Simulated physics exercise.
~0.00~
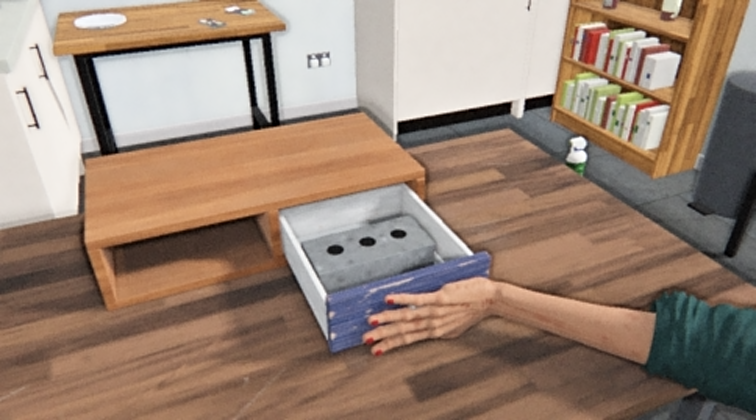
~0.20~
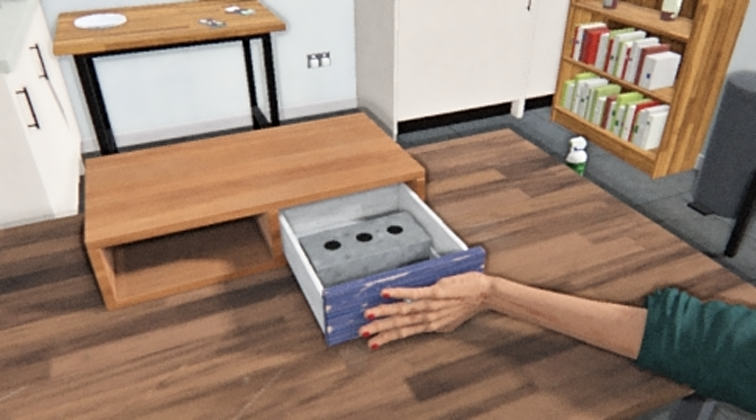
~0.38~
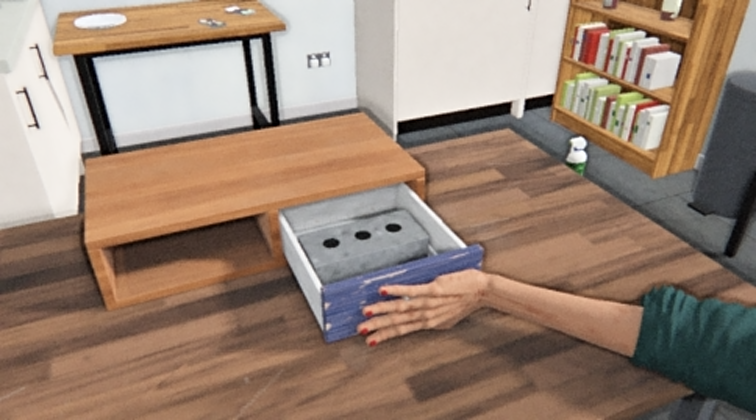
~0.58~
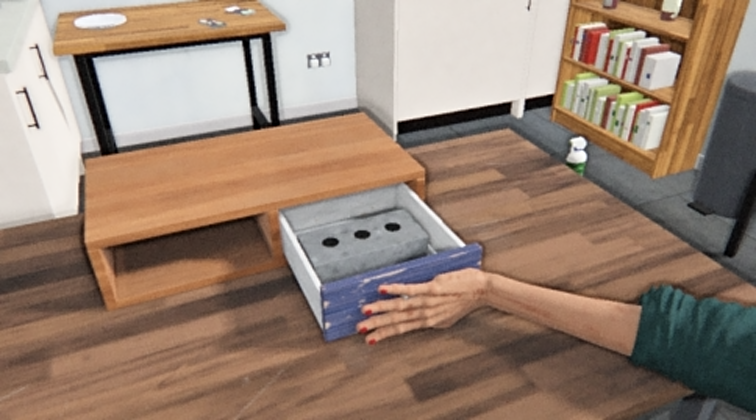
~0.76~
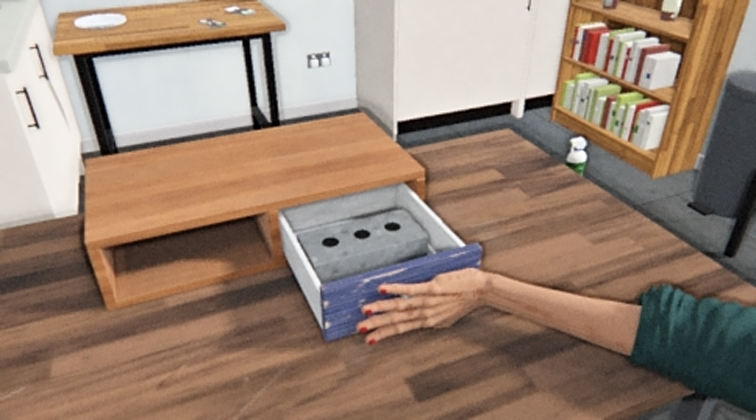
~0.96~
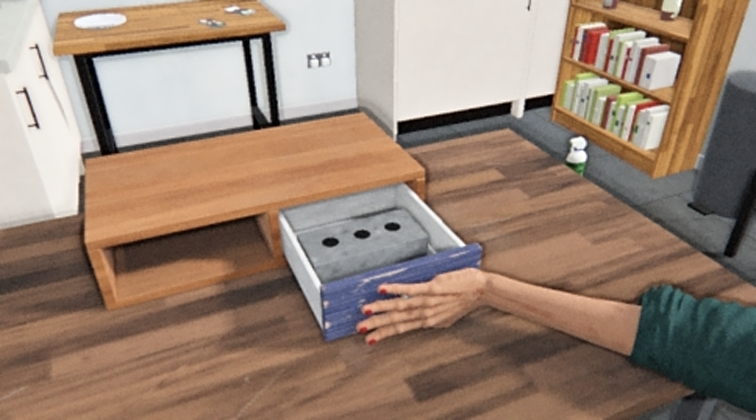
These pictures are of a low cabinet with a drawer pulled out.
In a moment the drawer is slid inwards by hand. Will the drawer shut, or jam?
No gap left.
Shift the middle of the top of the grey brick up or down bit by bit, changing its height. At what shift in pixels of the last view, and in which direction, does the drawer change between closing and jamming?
20 pixels, up.
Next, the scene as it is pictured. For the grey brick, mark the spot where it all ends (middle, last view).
Look close to (318, 183) and you'll find its middle.
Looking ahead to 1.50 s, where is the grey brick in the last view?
Approximately at pixel (343, 219).
After 1.50 s, drawer about half in.
At rest (2.4 s), the drawer goes all the way in.
